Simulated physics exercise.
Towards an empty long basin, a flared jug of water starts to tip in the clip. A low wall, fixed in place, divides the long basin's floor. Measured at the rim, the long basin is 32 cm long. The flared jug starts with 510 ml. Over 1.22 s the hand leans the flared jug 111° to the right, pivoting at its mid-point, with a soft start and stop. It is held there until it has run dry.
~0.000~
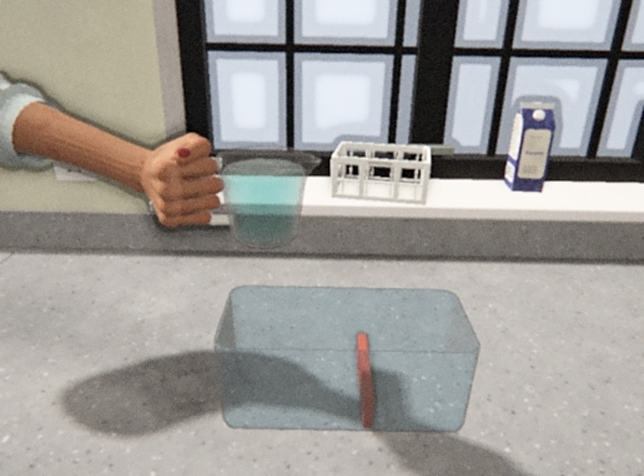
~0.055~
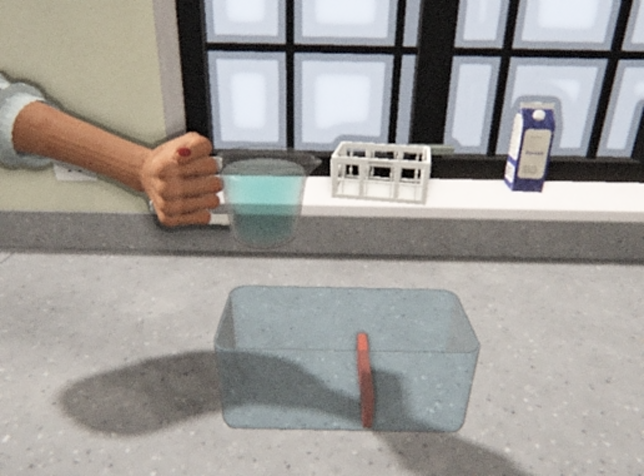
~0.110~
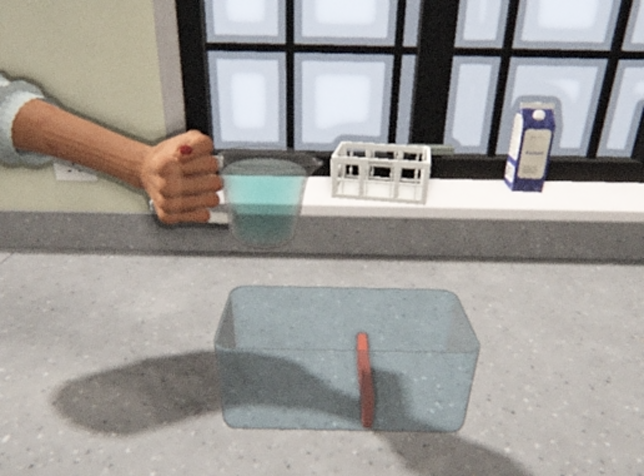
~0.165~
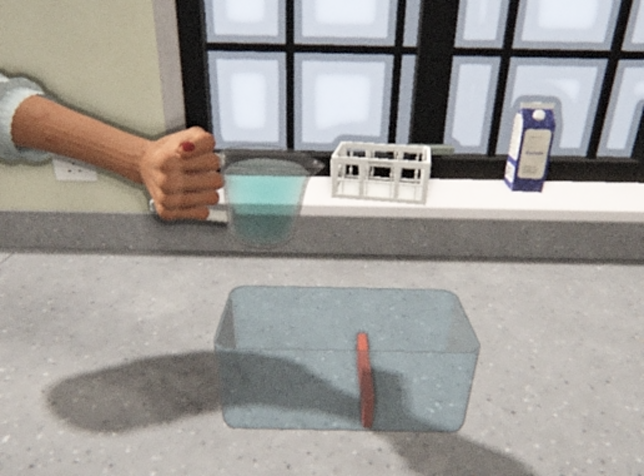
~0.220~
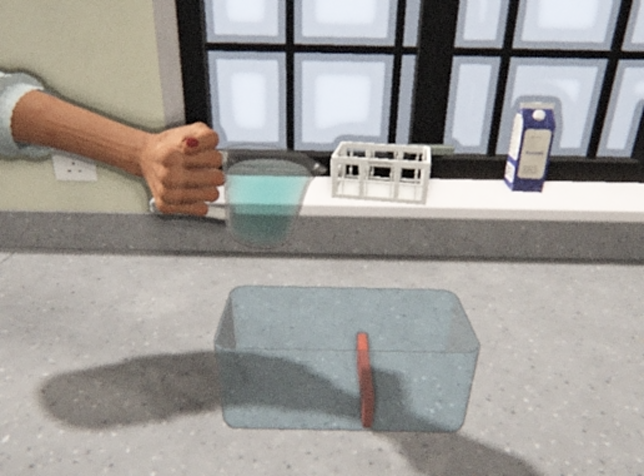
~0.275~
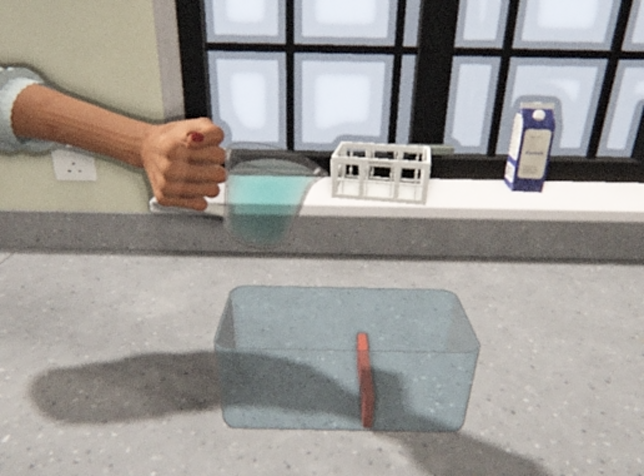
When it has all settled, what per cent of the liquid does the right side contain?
The right side contains about 55 per cent.
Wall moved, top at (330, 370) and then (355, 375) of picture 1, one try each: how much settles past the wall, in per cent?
First 90, then 75 per cent.
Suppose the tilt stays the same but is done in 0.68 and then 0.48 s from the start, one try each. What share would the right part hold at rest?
In order, 35 and 25 per cent.
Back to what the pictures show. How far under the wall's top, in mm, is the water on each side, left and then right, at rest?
Left about 44 mm, while the right is about 36 mm.
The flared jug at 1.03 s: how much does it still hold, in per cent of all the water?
10 per cent or so.
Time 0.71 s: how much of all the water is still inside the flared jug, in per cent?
Portion remaining: Approx. 66 per cent.
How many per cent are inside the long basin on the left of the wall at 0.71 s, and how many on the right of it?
Near 2 on the left, 9 on the right.
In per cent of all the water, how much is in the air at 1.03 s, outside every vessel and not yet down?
Something like 16 per cent of the total.
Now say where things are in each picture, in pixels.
It leans 0°; its right rim is at (321, 160); the water meets the walls at (224, 168) and (307, 170); the long basin's rim runs from (223, 315) to (467, 320); the wall's top is at (366, 364), in the first frame.
It leans 1°; its right rim is at (322, 160); the water meets the walls at (223, 168) and (307, 170), in the second frame.
It leans 2°; its right rim is at (323, 162); the water meets the walls at (224, 167) and (308, 170), in the third frame.
It leans 5°; its right rim is at (324, 165); the water meets the walls at (226, 167) and (310, 171), in the fourth frame.
It leans 9°; its right rim is at (326, 169); the water meets the walls at (227, 168) and (313, 171), in the fifth frame.
It leans 13°; its right rim is at (329, 174); the water meets the walls at (230, 169) and (318, 173), in the sixth frame.
After 0.71 s the tilt is 69° and 66 per cent is still to pour, 2 is left of the wall and 9 right of it.
After 1.03 s the tilt is 104° and 10 per cent is still to pour, 22 is left of the wall and 52 right of it.
After 1.36 s the tilt is 111° and 0 per cent is still to pour, 43 is left of the wall and 55 right of it.
After 1.72 s the tilt is 111° and 0 per cent is still to pour, 43 is left of the wall and 55 right of it.
In the end 43 per cent lies left of the wall, 55 right of it and 2 outside.
